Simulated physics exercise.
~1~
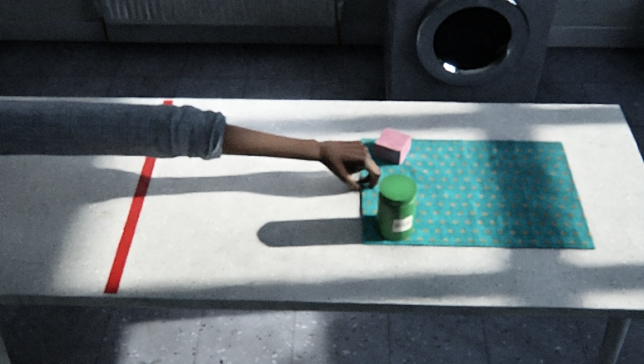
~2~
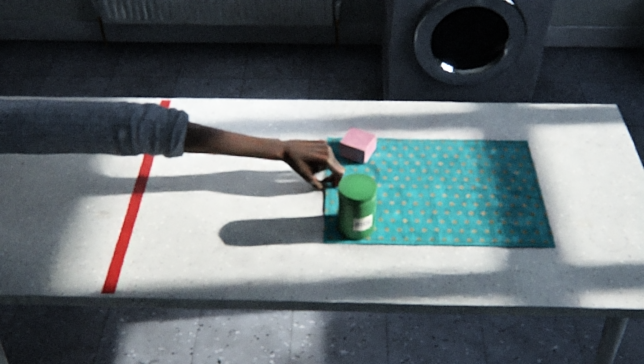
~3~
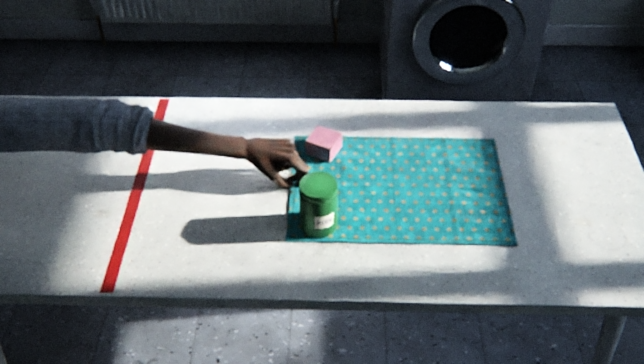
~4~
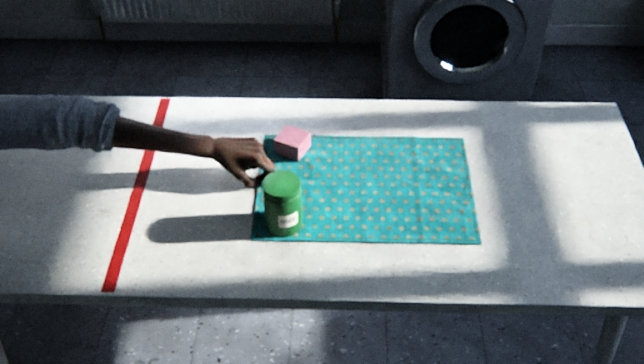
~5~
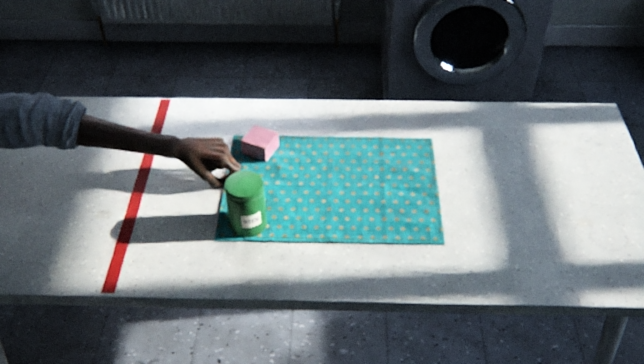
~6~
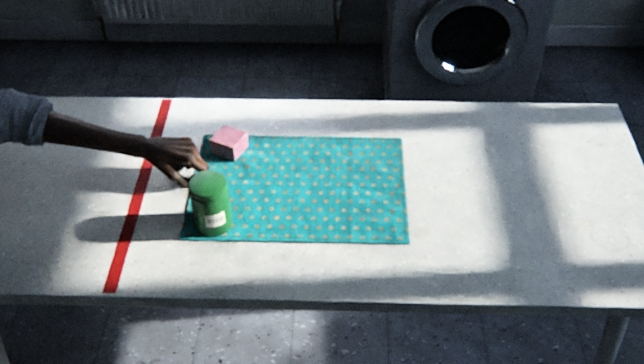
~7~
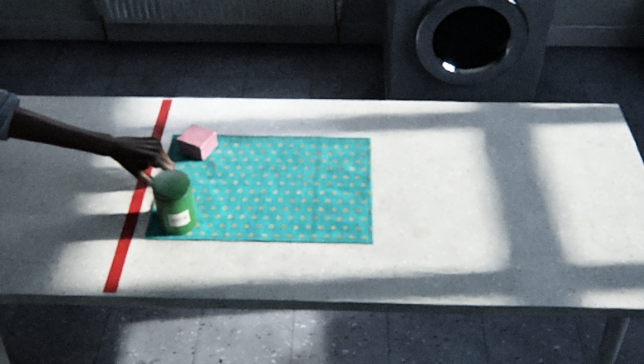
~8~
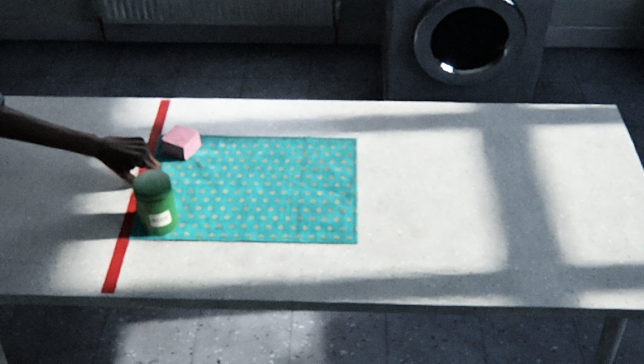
On a pale tabletop, a hand drawing a turquoise runner left to a red strip, pink block and green jar staying aboard.
